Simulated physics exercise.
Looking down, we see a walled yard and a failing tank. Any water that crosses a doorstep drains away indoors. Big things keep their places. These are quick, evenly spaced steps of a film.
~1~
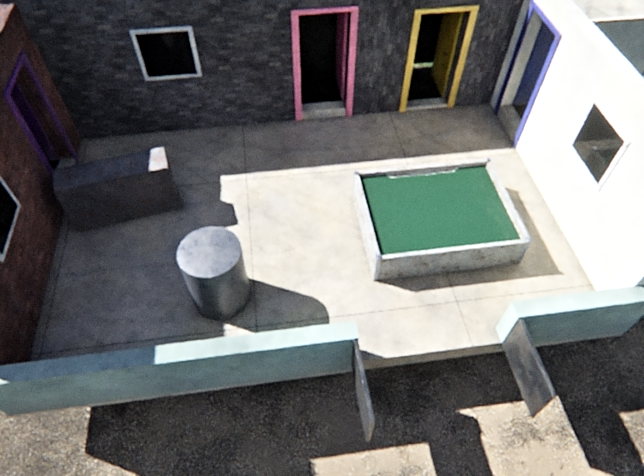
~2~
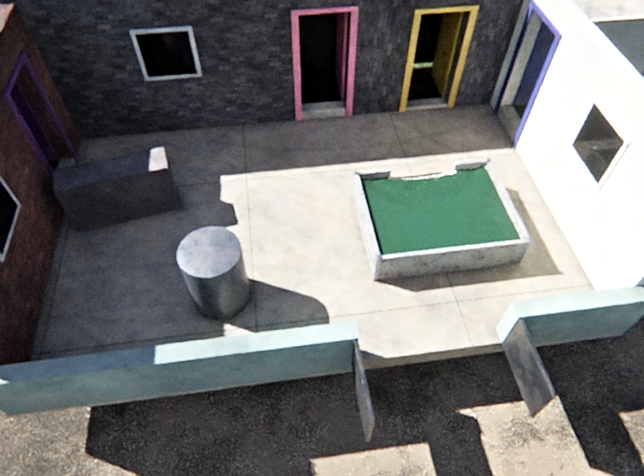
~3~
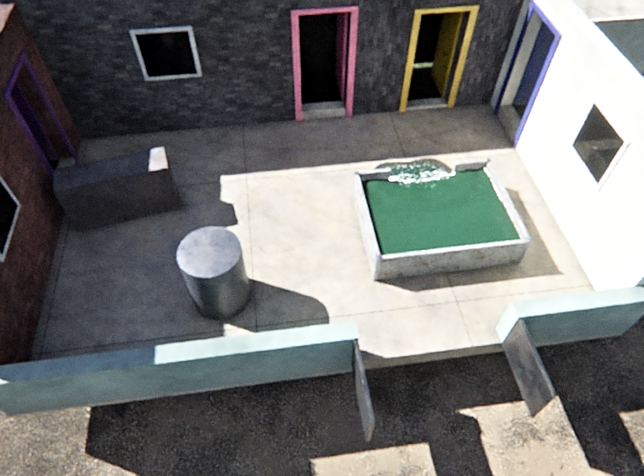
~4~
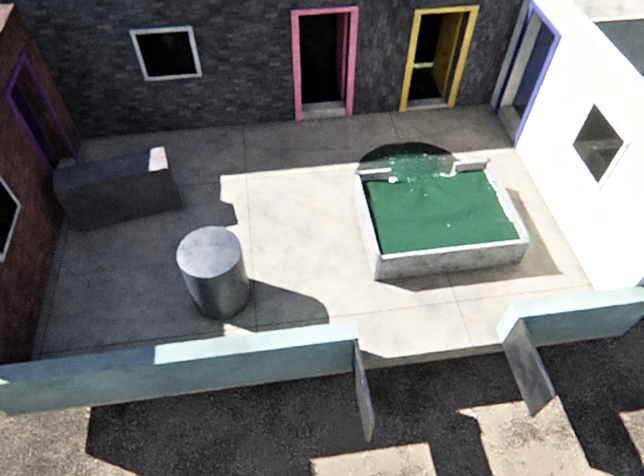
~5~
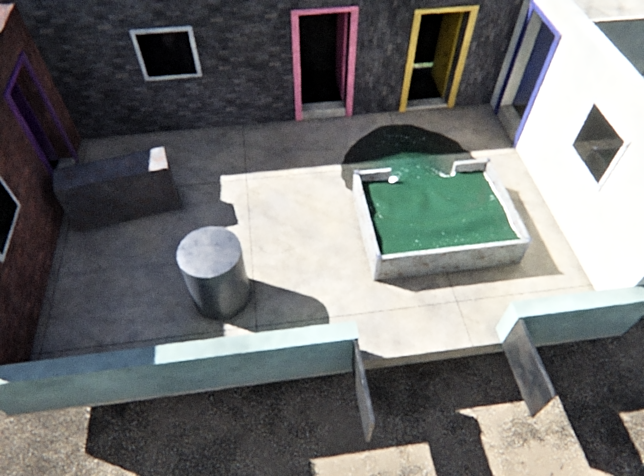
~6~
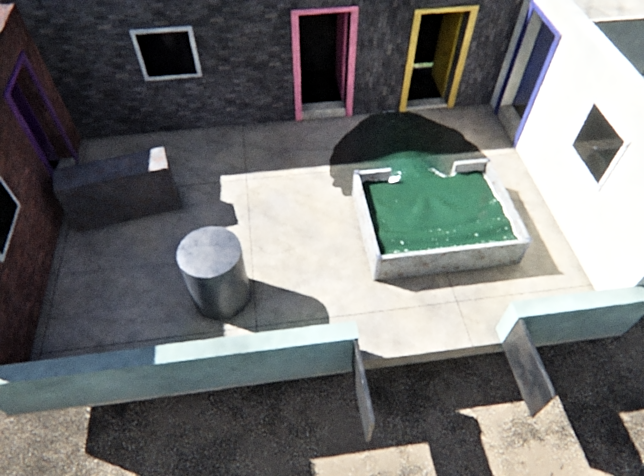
Green water pouring through a gap in the far side of a low walled tank, spreading a dark patch across the sunlit yard.
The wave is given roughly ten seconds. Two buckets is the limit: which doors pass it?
In order: The yellow door is going to overshoot the allowance. The blue door is going to stay inside the allowance. The purple door is going to stay inside the allowance. The pink door is going to stay inside the allowance.
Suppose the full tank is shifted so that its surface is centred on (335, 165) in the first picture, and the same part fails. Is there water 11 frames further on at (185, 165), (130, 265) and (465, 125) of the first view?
Spot one is touched, spot two is not touched, spot three is touched.
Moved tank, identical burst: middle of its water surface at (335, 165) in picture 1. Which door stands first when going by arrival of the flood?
Answer - the pink door.
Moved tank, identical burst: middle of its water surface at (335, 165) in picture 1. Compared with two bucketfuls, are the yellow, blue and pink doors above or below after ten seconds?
Here's what I see: The yellow door never reaches it, while the blue door never reaches it and the pink door gets beyond it.
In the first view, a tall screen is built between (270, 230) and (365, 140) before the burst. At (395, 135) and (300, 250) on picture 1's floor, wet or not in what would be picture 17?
Taking the points in order, the first is inundated and the second is high and dry.
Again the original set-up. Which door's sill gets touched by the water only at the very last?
My answer: The purple-painted one.
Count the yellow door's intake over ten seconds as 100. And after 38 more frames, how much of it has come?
Around 95 in a hundred.
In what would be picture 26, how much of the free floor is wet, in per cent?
40 %.
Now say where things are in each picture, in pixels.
The first frame shows still water in the tank at (437, 208).
In the second frame, the front is at a hidden place, out from the gap on the tank's far side.
In the third frame, the front is at (380, 169), out from the gap on the tank's far side.
In the fourth frame, water pours out on the tank's far side and has run to (384, 149).
In the fifth frame, water pours out on the tank's far side and has run to (384, 130).
In the sixth frame, water pours out on the tank's far side and has run to (379, 115).
A moment on, water covers 15 % of the floor; the yellow door under two buckets in, the blue door not reached, the purple door not reached, the pink door wet at the sill, nothing in.
Next, water covers 20 % of the floor; the yellow door far over two buckets in, the blue door wet at the sill, nothing in, the purple door not reached, the pink door wet at the sill, nothing in.
Then, water covers 40 % of the floor; the yellow door far over two buckets in, the blue door wet at the sill, nothing in, the purple door not reached, the pink door wet at the sill, nothing in.
Later, water covers 60 % of the floor; the yellow door far over two buckets in, the blue door wet at the sill, nothing in, the purple door wet at the sill, nothing in, the pink door wet at the sill, nothing in.
In the end, water covers 80 % of the floor; the yellow door far over two buckets in, the blue door wet at the sill, nothing in, the purple door wet at the sill, nothing in, the pink door wet at the sill, nothing in.
